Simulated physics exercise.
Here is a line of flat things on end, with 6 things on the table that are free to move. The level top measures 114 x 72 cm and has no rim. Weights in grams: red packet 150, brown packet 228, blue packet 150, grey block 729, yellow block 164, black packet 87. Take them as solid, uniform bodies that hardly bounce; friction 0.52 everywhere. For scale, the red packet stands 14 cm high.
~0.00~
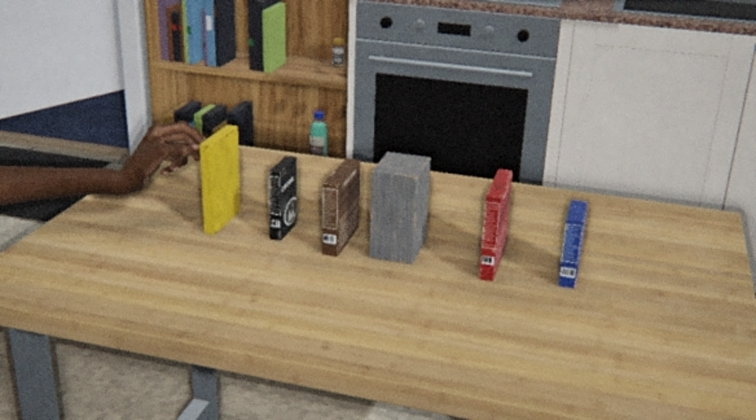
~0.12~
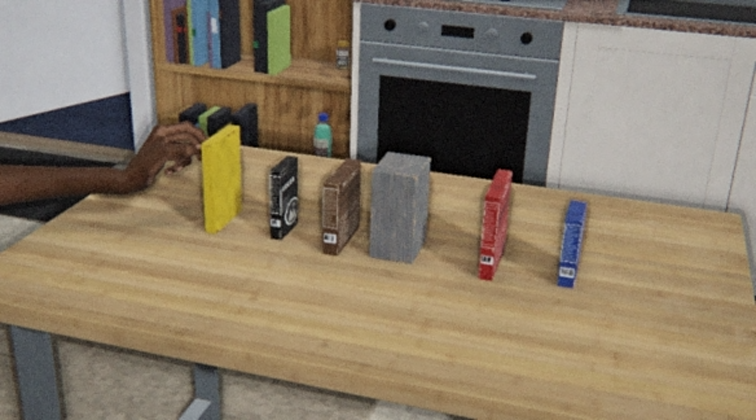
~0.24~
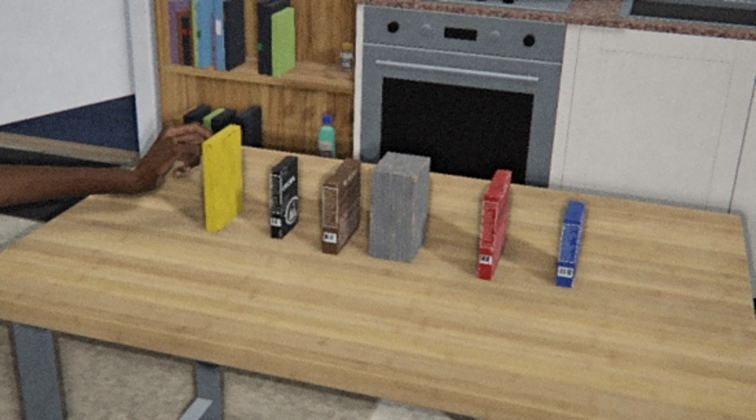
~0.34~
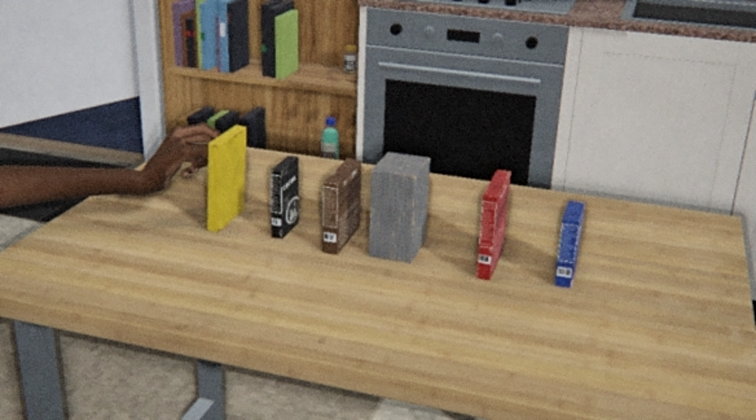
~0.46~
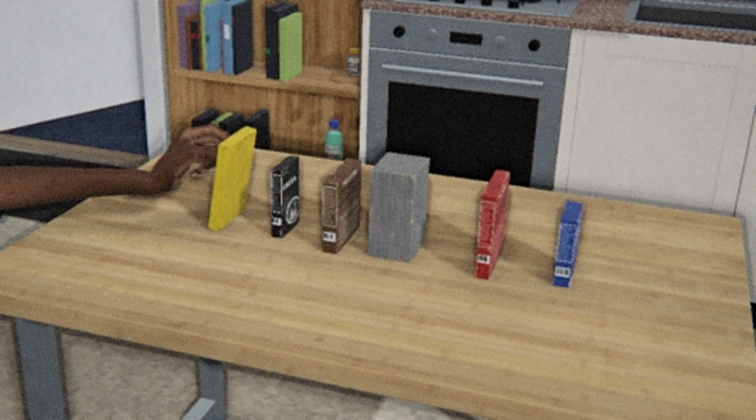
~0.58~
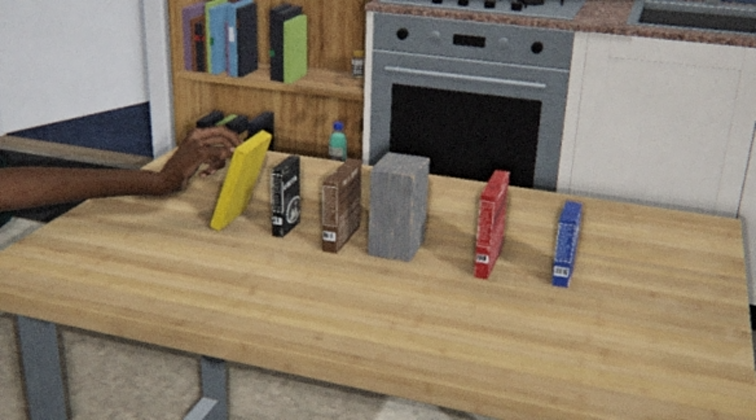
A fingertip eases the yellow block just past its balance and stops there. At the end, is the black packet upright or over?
The black packet tips over.
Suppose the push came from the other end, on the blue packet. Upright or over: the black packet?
The black packet is still upright.
Around 0.78 s, yellow block 54° over; black packet at 26° to upright near (301, 200).
Around 0.88 s, yellow block 68° over; black packet at 50° to upright near (314, 209); brown packet at 13° to upright.
Around 0.98 s, yellow block 71° over; black packet at 57° to upright near (318, 212); brown packet at 22° to upright.
Finally (1.5 s), on their side or leaning hard on the table, black packet; the other 3 still in place (within 5 cm). Final places as that camera would see them, black packet near (317, 212).
